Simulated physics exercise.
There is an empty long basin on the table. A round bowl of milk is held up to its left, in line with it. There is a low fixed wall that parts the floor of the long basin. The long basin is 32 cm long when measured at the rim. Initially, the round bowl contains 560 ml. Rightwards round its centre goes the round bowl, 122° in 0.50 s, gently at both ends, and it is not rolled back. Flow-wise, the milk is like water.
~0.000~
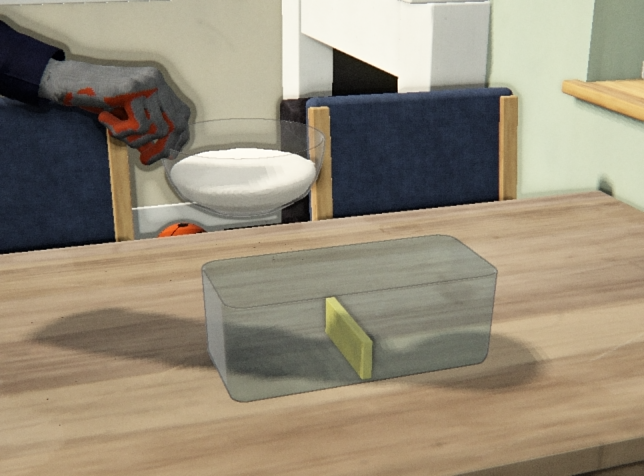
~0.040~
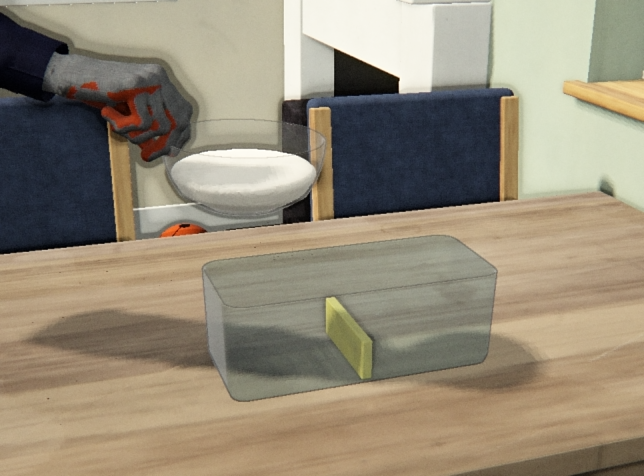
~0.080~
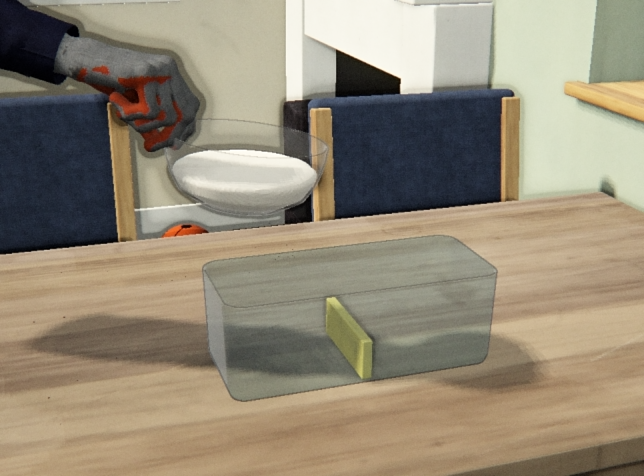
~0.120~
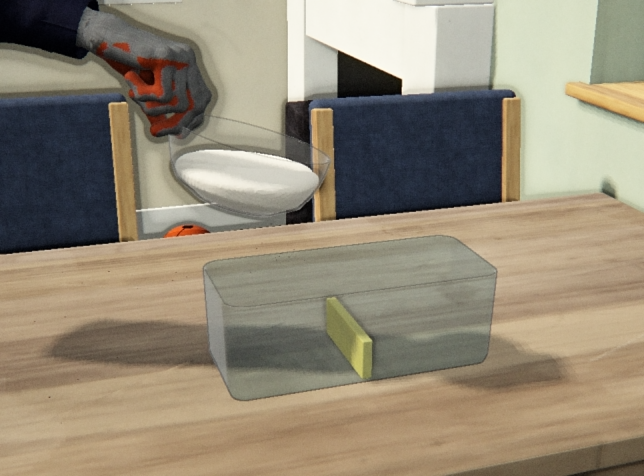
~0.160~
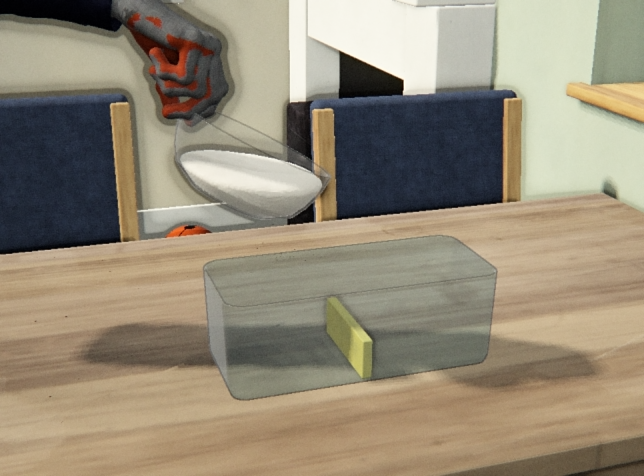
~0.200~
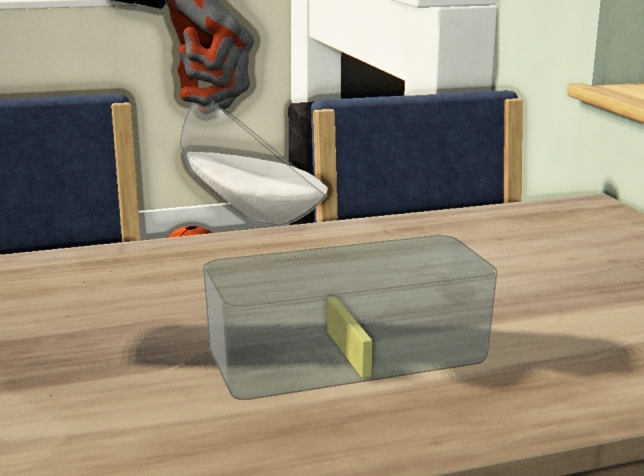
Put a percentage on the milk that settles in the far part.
Roughly 26 per cent ends up there.
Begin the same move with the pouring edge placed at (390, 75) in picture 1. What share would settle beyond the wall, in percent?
In that case some 75 per cent.
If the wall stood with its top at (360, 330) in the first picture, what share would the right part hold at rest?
Then it comes to around 30 per cent.
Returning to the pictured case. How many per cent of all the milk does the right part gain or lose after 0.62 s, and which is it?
It ends up higher by roughly 4.
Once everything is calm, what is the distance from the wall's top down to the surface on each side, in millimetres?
About 28 mm left, about 40 mm right.
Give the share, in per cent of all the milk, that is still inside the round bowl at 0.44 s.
Still held: Roughly 1 % of the total.
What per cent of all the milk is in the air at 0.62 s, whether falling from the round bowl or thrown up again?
Around 14 percent of the liquid.
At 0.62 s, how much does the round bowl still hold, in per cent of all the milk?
Around 1 in a hundred.
Then, 0.44 s in, the tilt is 118° and 1 per cent is still to pour, 67 is left of the wall and 20 right of it.
Then, 0.62 s in, the tilt is 122° and 1 per cent is still to pour, 62 is left of the wall and 22 right of it.
Then, 0.80 s in, the tilt is 122° and 0 per cent is still to pour, 65 is left of the wall and 24 right of it.
Then, 1.00 s in, the tilt is 122° and 0 per cent is still to pour, 68 is left of the wall and 26 right of it.
Finally, 68 per cent lies left of the wall, 26 right of it and 6 outside.
